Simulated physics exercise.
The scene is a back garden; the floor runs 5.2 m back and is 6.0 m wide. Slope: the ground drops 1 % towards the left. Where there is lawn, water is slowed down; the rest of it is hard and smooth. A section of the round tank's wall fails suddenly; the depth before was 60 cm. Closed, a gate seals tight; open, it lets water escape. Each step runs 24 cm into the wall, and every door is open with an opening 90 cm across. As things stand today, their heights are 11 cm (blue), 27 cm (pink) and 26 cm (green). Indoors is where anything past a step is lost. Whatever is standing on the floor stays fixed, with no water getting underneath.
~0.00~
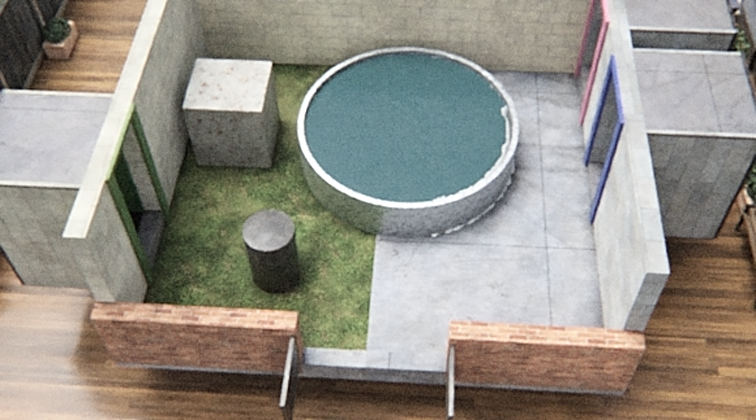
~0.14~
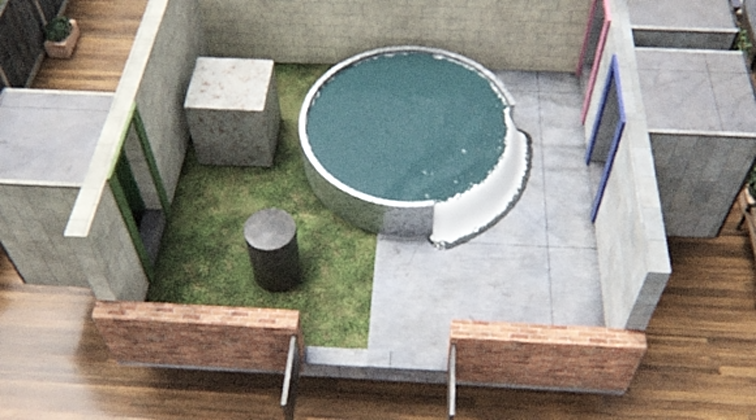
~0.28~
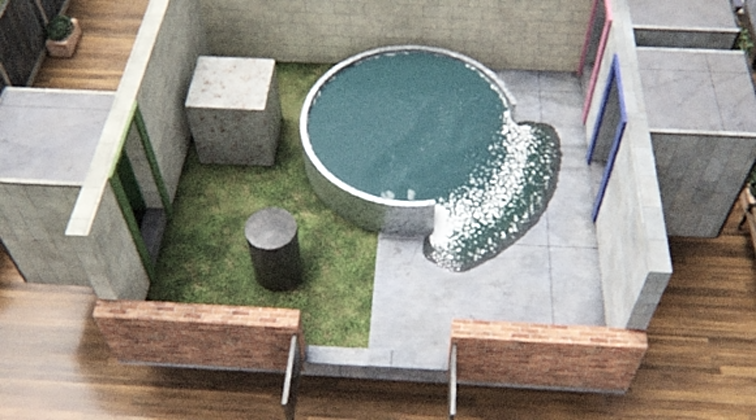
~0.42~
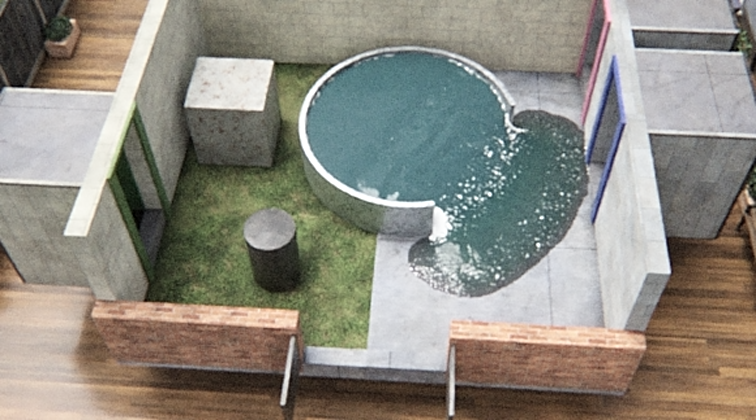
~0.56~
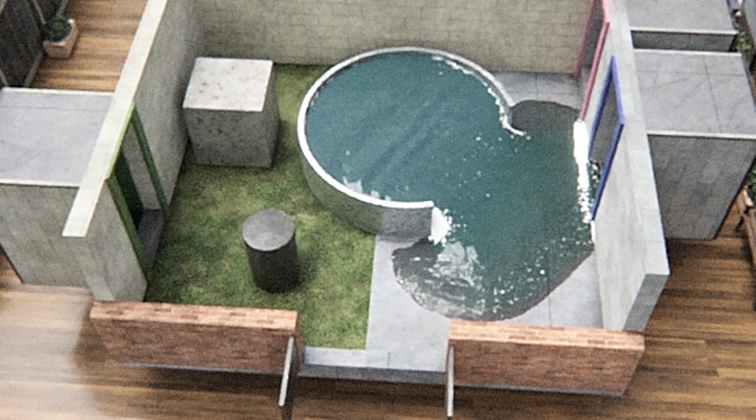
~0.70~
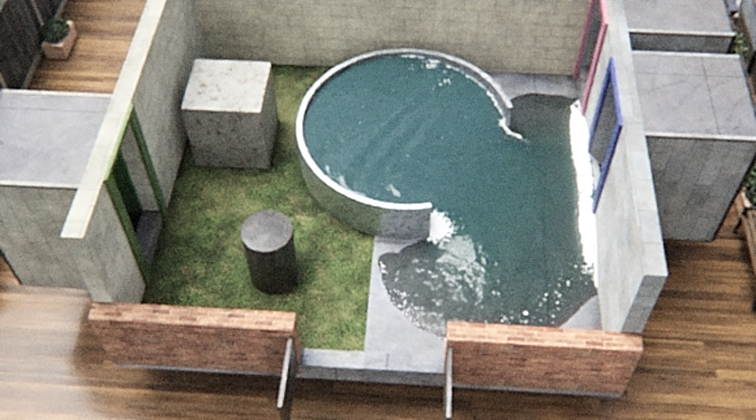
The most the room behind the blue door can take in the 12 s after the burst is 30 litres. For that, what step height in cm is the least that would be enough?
A step of about 33 cm would just do.
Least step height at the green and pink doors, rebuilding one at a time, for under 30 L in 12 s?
You'd want some 10.0 cm at green and some 12.5 cm at pink.
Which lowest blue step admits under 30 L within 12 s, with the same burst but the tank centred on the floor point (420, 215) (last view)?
That setup calls for roughly 25 cm.
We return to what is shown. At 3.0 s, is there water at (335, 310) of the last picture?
Looks like it's swamped.
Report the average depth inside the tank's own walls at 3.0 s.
About 25 centimetres on average.
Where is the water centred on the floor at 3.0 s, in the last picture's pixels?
Centre of the water: Approx. (465, 206) px.
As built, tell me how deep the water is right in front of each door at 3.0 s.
In cm - blue: 30, pink: 13, green: 0.
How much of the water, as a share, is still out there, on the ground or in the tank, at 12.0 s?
Roughly 72 per cent of the water.
After 1.4 s water covers 35 % of the floor, deepest (54 cm) near (601, 351); 35 cm at the blue door, 84 litres in over its 11 cm step.
After 3.0 s water covers 55 % of the floor, deepest (42 cm) near (601, 351); 30 cm at the blue door, 371 litres in over its 11 cm step.
After 12.0 s water covers 100 % of the floor, deepest (18 cm) near (208, 68); 7 cm at the blue door, 524 litres in over its 11 cm step.
At the blue door as built, the water arrived by 0.6 s and peaked near 37 cm at 2.0 s.
Run again over the same 12 s with other heights there, 82 litres in over 28 cm, 5 litres over 38 cm. The limit of 30 litres is kept from about 33 cm up.
